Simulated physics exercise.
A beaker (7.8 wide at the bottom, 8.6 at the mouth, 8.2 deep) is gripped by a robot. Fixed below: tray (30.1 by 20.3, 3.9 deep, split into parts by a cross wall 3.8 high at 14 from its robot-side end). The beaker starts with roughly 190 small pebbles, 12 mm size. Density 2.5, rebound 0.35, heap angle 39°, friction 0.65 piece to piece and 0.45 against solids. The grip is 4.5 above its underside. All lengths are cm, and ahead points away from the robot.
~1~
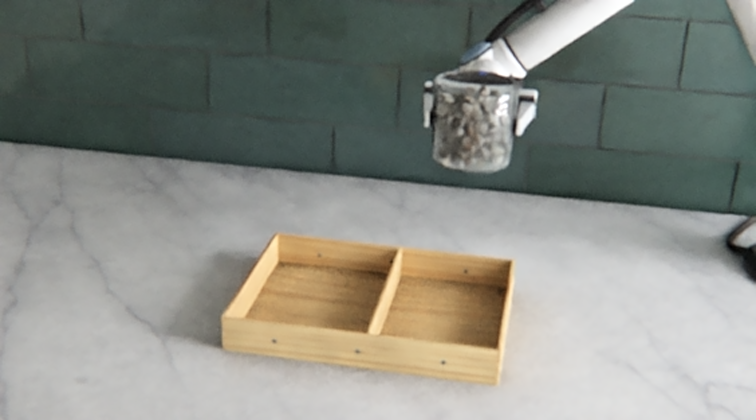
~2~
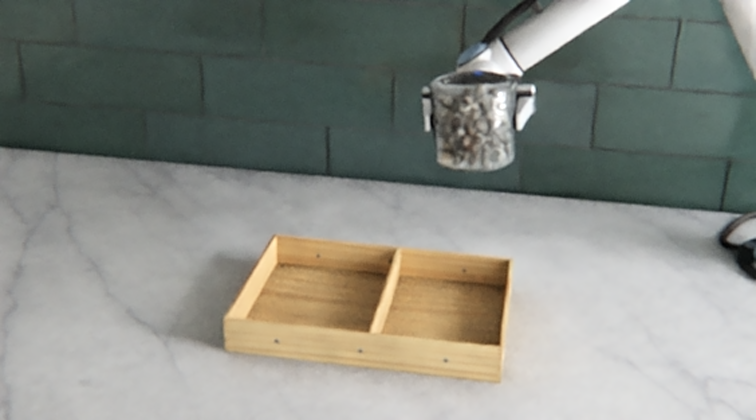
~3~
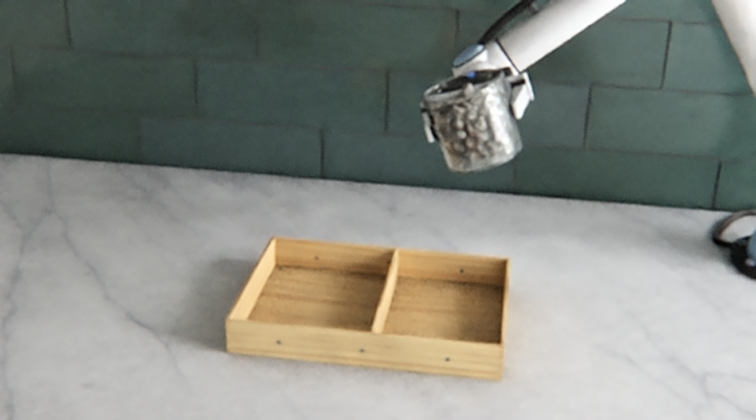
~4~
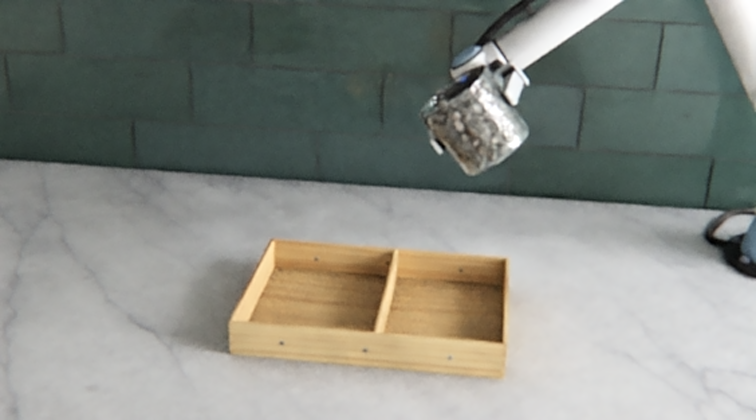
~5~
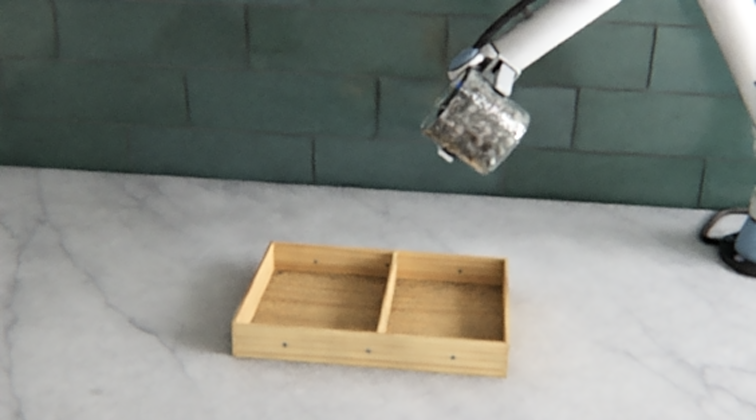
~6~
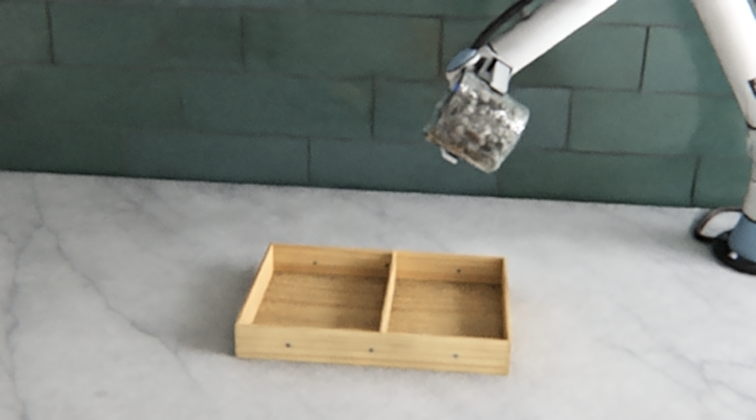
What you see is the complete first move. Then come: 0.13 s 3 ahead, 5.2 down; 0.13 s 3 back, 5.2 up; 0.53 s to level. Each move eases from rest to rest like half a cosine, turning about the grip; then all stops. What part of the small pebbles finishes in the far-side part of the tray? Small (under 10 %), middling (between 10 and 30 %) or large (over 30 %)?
A small share, under 10 %, ends in the far-side part of the tray.
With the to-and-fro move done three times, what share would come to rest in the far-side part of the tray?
Then about 5 per cent.
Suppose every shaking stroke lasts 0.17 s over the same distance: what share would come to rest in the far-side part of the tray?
In that case some 0 per cent.
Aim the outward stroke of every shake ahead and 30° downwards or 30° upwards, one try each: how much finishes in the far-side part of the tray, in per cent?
Some 5 and 35 per cent.
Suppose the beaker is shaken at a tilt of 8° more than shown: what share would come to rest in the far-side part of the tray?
Then about 5 per cent.
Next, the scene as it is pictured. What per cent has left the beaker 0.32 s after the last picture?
About 0 per cent by then.
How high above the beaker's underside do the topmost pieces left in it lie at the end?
Roughly 8.0 cm.
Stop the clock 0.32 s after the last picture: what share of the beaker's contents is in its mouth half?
Some 45 per cent.
Then, 0.32 s on, tilted 58° forward, highest piece 29 above the table; 183 in the beaker, 3 in flight or on a rim.
Then, 0.63 s on, tilted 12° forward, highest piece 29 above the table; 181 in the beaker, 4 in the far-side part, 1 in the robot-side part.
Then, 0.99 s on, level, highest piece 30 above the table; 181 in the beaker, 4 in the far-side part, 1 in the robot-side part.
Then, 2.04 s on, level, highest piece 30 above the table; 181 in the beaker, 4 in the far-side part, 1 in the robot-side part.
In the end, 181 in the beaker, 4 in the far-side part, 1 in the robot-side part. That is 2 % in the far-side part of the tray.
